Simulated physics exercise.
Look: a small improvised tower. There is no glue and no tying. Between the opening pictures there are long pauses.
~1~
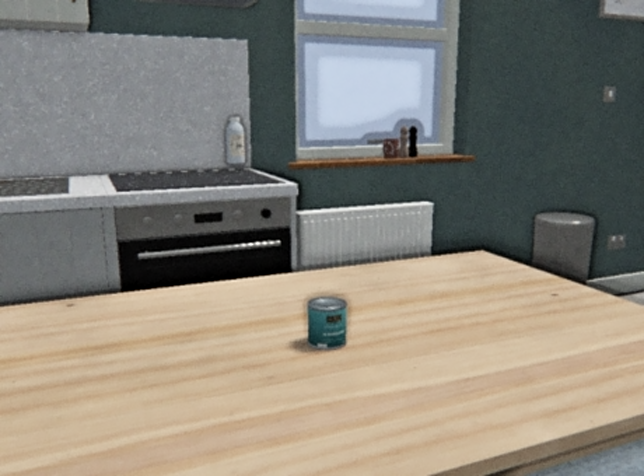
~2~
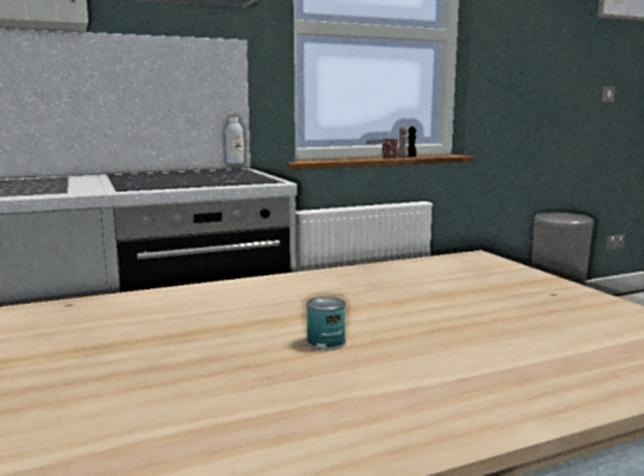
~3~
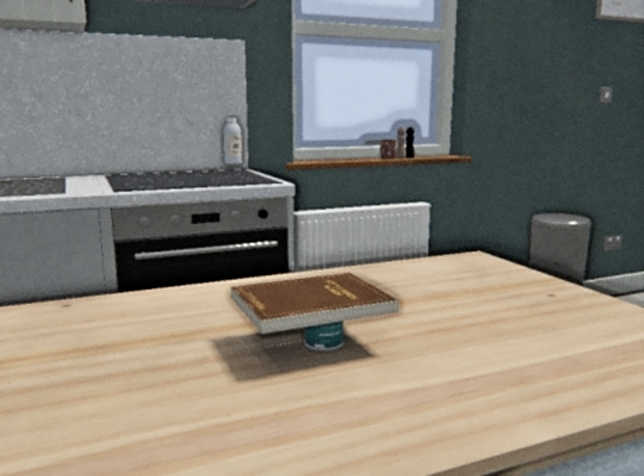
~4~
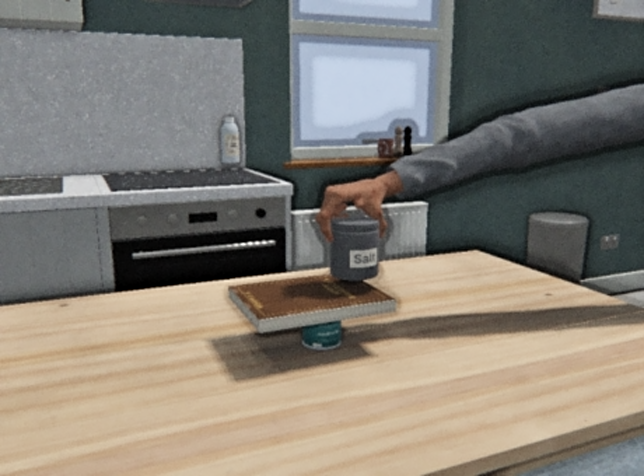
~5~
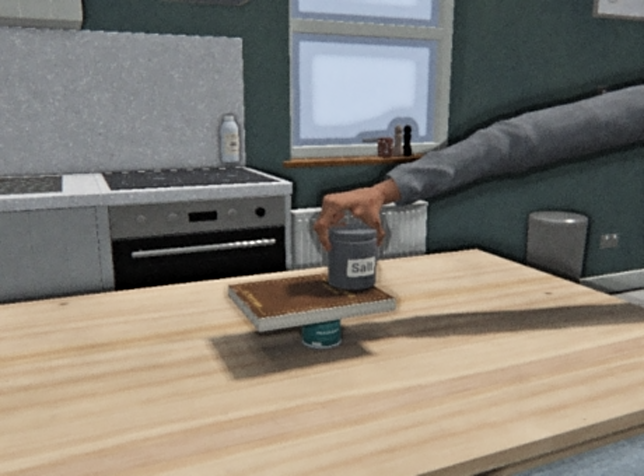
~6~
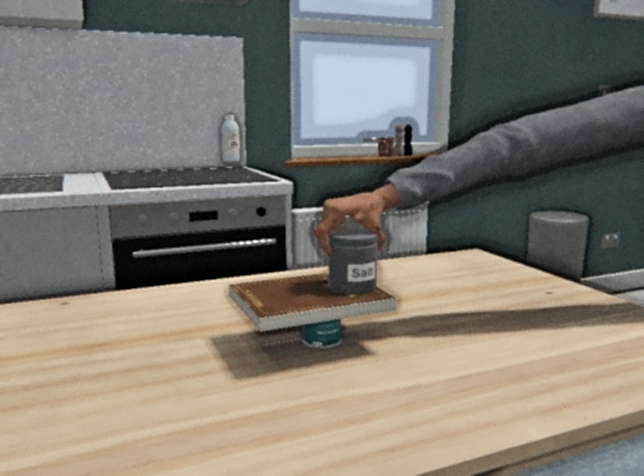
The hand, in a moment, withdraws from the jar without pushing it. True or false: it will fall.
False.
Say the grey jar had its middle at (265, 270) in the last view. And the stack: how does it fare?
Well, it crumbles then.
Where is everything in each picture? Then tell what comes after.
In the first picture, the last thing is not in view yet; turquoise tin (327, 323).
In the second picture, the last thing is not in view yet; turquoise tin (326, 323).
In the third picture, the last thing is not in view yet.
In the fourth picture, on its way; grey jar (354, 247).
In the fifth picture, on its way; grey jar (352, 256).
In the sixth picture, set down, still held; grey jar (353, 261).
Then, 0.50 s past the last view, nothing moves.
Then, 1.30 s past the last view, grey jar resting near (353, 261).
Finally, all 3 still in place. Final places as the last picture's camera would see them, grey jar near (354, 261). The stack holds.
